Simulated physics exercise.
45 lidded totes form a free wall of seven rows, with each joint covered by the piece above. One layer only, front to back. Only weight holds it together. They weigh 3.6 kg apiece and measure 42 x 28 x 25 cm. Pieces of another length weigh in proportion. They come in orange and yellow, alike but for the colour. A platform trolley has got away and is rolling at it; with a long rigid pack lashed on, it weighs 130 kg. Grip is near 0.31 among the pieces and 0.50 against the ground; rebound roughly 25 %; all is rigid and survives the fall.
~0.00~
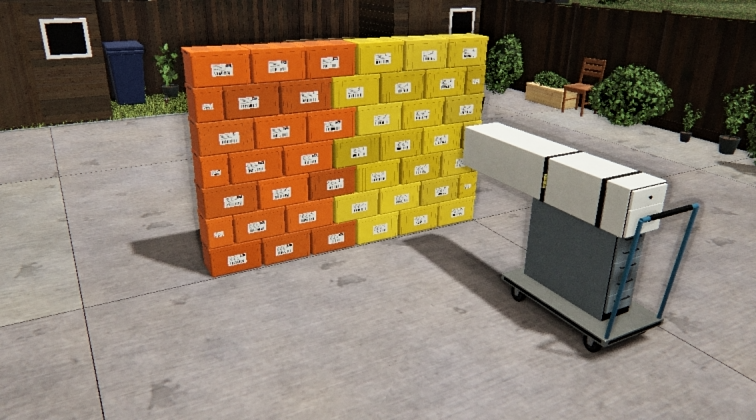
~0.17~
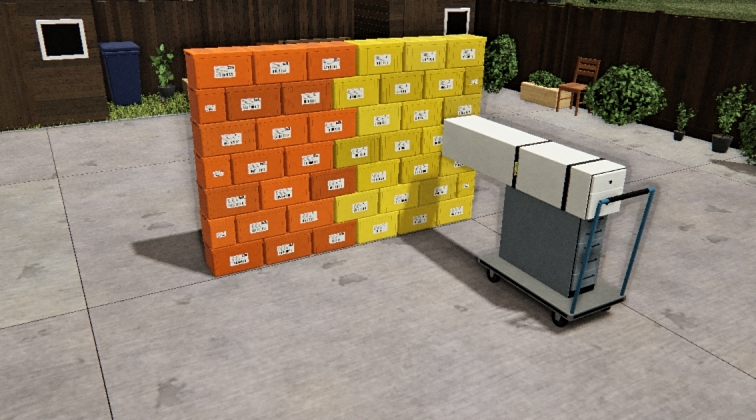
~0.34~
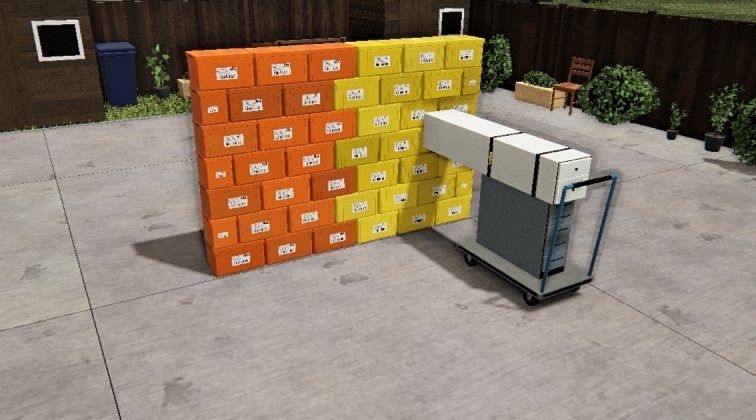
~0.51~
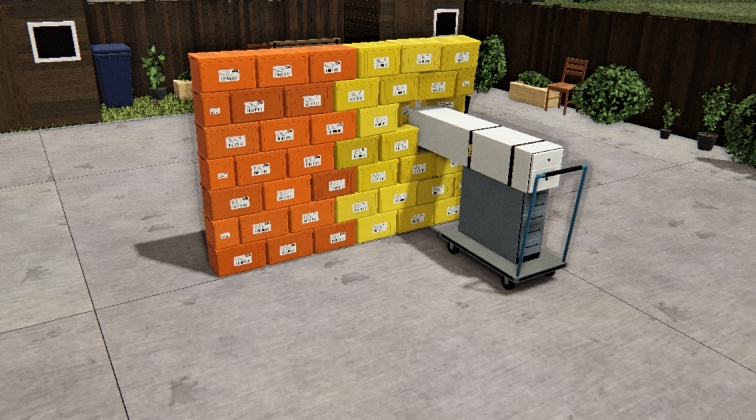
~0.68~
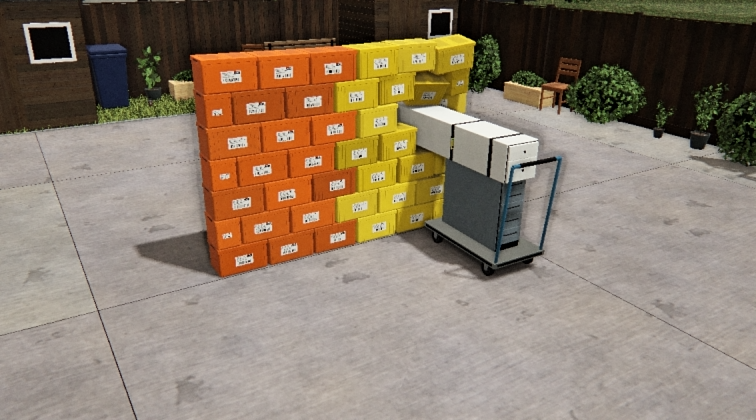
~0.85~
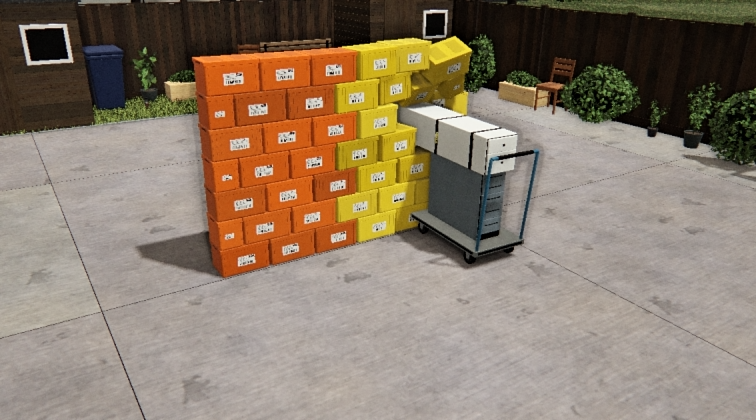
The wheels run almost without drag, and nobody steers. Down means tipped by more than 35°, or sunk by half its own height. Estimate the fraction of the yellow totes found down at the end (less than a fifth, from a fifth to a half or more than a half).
The part is from a fifth to a half.
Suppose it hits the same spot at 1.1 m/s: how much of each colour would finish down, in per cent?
Then orange 0, yellow 40 per cent.
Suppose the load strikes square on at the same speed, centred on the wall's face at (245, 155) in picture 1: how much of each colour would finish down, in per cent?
Then orange 50, yellow 0 per cent.
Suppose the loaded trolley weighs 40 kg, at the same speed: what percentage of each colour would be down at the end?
Then orange 0, yellow 40 per cent.
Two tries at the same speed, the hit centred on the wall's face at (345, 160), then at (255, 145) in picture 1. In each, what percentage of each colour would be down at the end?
Orange 40 then 40, yellow 0 then 0 per cent.
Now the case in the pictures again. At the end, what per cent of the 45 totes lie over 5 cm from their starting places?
It is 35 per cent.
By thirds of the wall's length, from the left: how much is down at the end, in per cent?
In per cent: Left 0, middle 10, right 50.
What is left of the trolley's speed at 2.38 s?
Roughly 0.0 m/s.
By 0.98 s, load 88 cm past the wall's line, still rolling; 5 of the 24 yellow totes down (5 of 45 in all colours); top yellow tote tilted 53°, 21 cm lower.
By 1.24 s, load 1.08 m past the wall's line, still rolling; 5 of the 24 yellow totes down (5 of 45 in all colours); top yellow tote on its side.
By 1.62 s, load 1.26 m past the wall's line, still rolling; 8 of the 24 yellow totes down (8 of 45 in all colours); top yellow tote tilted 63°, 1.35 m lower.
By 2.38 s, load 1.32 m past the wall's line, stopped; 9 of the 24 yellow totes down (9 of 45 in all colours); top yellow tote upside down.
When it is over (3.7 s), load 1.32 m past the wall's line, stopped; 9 of the 24 yellow totes down (9 of 45 in all colours); top yellow tote upside down; top orange tote unmoved. That is 38 per cent. In pixels of the last frame, middles, top yellow tote near (465, 194), top orange tote near (327, 67).
